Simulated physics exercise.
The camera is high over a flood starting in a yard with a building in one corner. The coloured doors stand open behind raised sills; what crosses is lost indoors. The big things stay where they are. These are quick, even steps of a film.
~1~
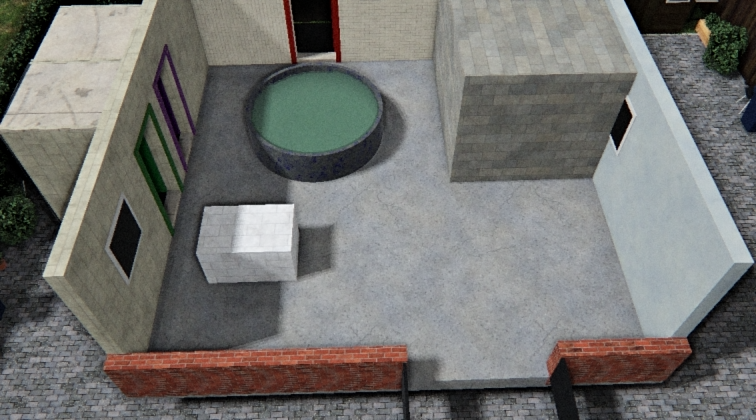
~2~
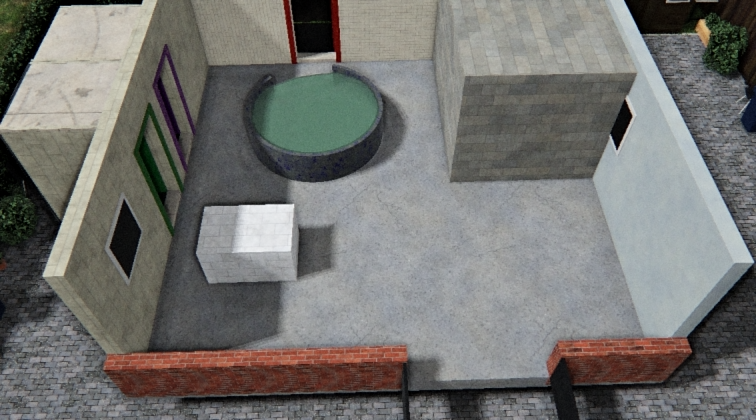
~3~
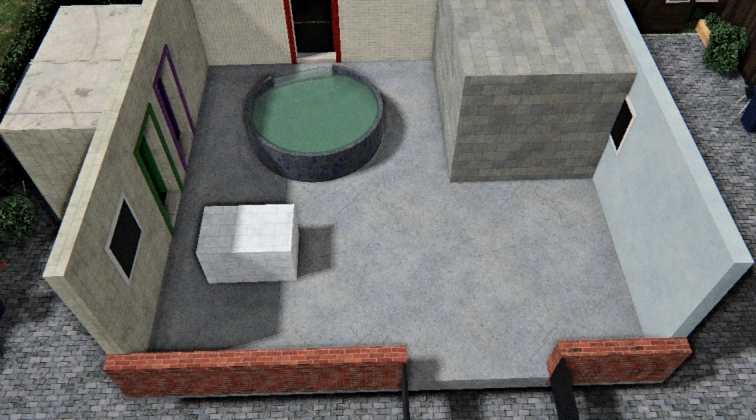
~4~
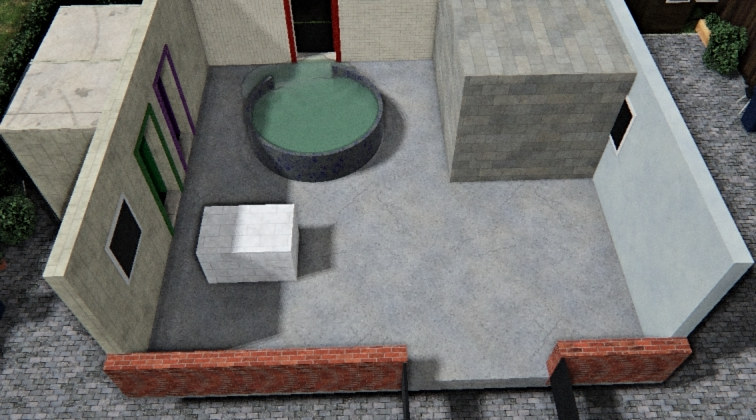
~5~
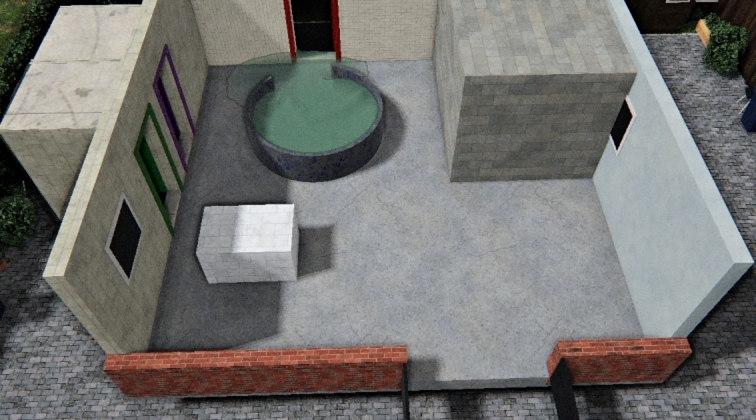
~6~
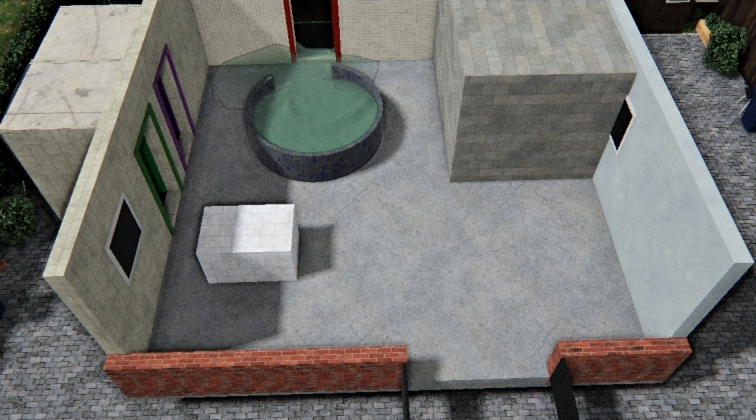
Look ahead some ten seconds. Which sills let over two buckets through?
The green door stays under that; the red door takes more than that; the purple door stays under that.
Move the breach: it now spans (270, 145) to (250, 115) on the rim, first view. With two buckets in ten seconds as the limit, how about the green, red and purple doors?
In short: Green goes over, red takes less, purple lets more in.
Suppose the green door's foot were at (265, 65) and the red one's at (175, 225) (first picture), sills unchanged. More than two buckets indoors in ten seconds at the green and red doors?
In short: Green passes that mark; red lets less in.
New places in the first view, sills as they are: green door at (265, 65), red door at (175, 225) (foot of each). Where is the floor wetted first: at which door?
First comes the green-painted one.
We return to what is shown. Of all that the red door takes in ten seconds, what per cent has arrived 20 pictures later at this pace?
Roughly 80 per cent.
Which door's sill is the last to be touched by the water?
That is the green-painted one.
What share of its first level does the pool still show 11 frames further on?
About 56 per cent.
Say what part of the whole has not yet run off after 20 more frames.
About 84 per cent.
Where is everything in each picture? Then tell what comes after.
In the first picture, the pool at (315, 109) is whole and still.
In the second picture, water pours out on the pool's far side and has run to a hidden place.
In the third picture, water pours out on the pool's far side and has run to a hidden place.
In the fourth picture, the front is at (253, 73), out from the gap on the pool's far side.
In the fifth picture, water pours out on the pool's far side and has run to (238, 65).
In the sixth picture, water pours out on the pool's far side and has run to (220, 65).
A moment on, water covers 10 % of the floor; the green door not reached, the red door far over two buckets in, the purple door not reached.
Next, water covers 20 % of the floor; the green door not reached, the red door far over two buckets in, the purple door wet at the sill, nothing in.
Then, water covers 35 % of the floor; the green door wet at the sill, nothing in, the red door far over two buckets in, the purple door wet at the sill, nothing in.
Later, water covers 65 % of the floor; the green door wet at the sill, nothing in, the red door far over two buckets in, the purple door wet at the sill, nothing in.
In the end, water covers 85 % of the floor; the green door wet at the sill, nothing in, the red door far over two buckets in, the purple door wet at the sill, nothing in.
